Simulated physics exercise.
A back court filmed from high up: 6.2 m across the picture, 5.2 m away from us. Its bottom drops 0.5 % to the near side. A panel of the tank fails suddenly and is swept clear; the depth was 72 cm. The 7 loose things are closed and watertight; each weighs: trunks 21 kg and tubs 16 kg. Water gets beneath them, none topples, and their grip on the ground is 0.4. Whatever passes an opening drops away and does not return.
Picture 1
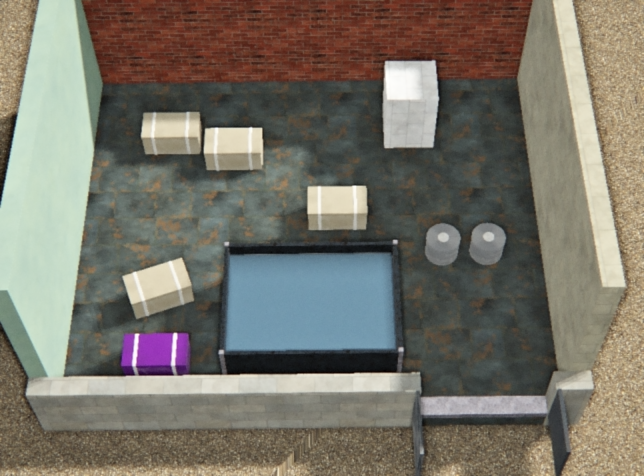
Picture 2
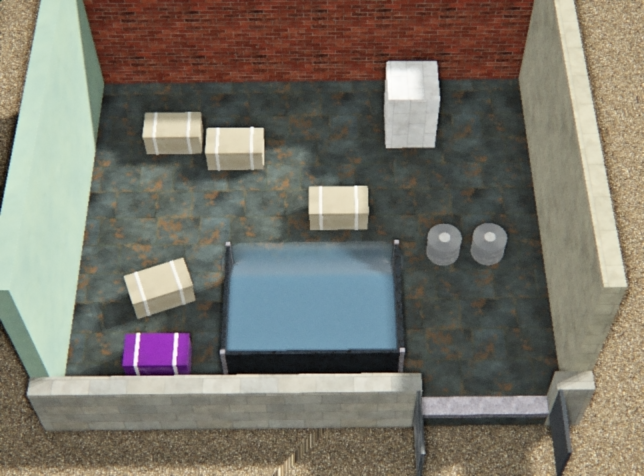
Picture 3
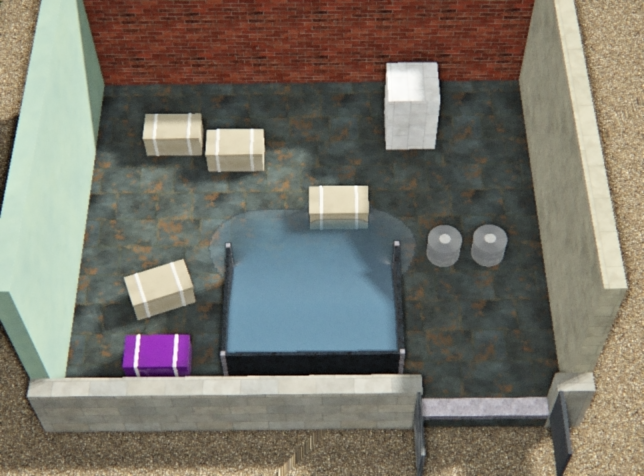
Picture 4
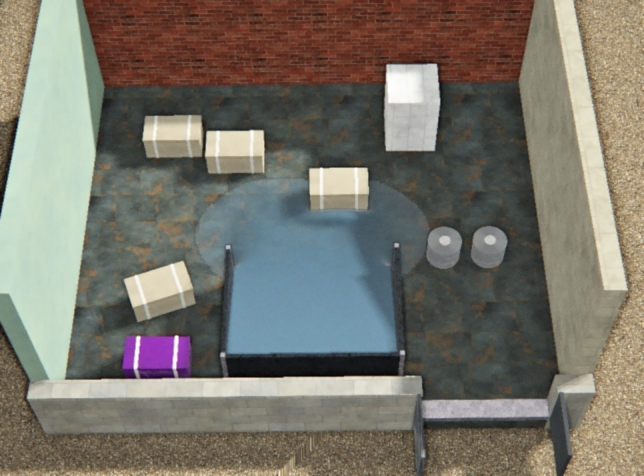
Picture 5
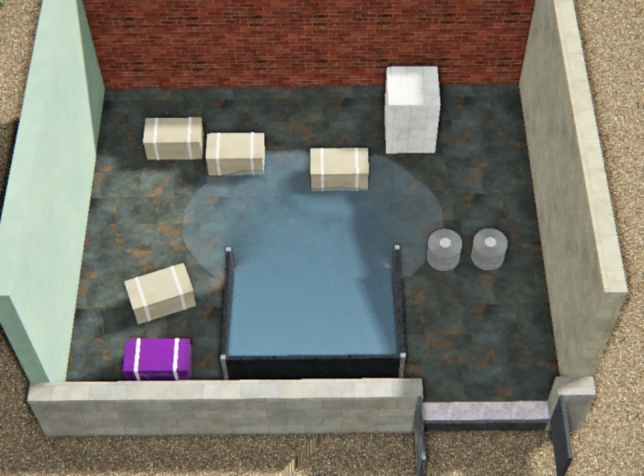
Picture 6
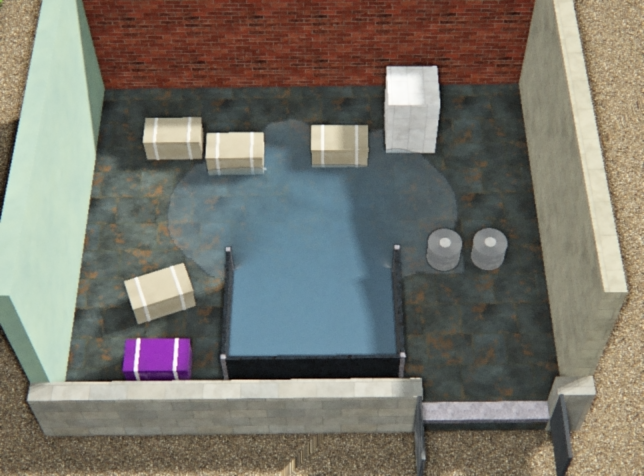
Blue water sits in a railed tank in a walled court, then spills out past its back edge and fans over the dark floor among pale trunks. The spreading sheet reaches the middle trunk and pushes it back toward the brick wall, while the purple trunk and two grey tubs stay in place.
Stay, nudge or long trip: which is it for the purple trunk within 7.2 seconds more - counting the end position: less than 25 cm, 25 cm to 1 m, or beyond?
Purple trunk moves a short way.
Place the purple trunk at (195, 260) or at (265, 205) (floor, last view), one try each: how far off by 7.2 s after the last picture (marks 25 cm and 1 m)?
In turn: It is nudged along; it gets carried off.
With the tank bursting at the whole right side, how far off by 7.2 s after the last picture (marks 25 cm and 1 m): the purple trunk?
Then the purple trunk barely shifts.
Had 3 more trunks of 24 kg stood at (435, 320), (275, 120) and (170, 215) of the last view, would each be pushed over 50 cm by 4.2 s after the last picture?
In turn: Short of it, more, past it.
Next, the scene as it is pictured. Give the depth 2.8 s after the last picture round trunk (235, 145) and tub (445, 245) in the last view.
About 15 and 1 cm.
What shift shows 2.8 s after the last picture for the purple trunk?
About 0 cm.
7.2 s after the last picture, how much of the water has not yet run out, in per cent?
Some 92 per cent remains.
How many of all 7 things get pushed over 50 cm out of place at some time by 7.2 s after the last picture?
6 of them.
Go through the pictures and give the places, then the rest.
In the first frame, the purple trunk at (155, 349), on the bottom; 3.1 m2 under water; 0 of 7 have shifted.
In the second frame, the purple trunk at (156, 349), on the bottom; 4.3 m2 under water; 0 of 7 have shifted.
In the third frame, the purple trunk at (156, 351) rests on the ground; 5.8 m2 under water; 0 of 7 have shifted.
In the fourth frame, the purple trunk at (156, 352), on the bottom; 7.5 m2 under water; 1 of 7 have shifted.
In the fifth frame, the purple trunk at (157, 355) rests on the ground; 9.3 m2 under water; 1 of 7 have shifted.
In the sixth frame, the purple trunk at (156, 355) rests on the ground; 11.3 m2 under water; 1 of 7 have shifted.
Then, 0.9 s after the last picture the purple trunk is near (156, 355), 0.0 m from its start, aground; 0 of 7 are out; 2 afloat.
Then, 2.8 s after the last picture the purple trunk is near (156, 355), 0.0 m from its start, aground; 0 of 7 are out; 3 afloat.
Then, 4.8 s after the last picture the purple trunk is near (167, 367), 0.2 m from its start, aground; 0 of 7 are out; 4 afloat.
Then, 7.2 s after the last picture the purple trunk is near (189, 363), 0.5 m from its start, afloat; 0 of 7 are out; 5 afloat.
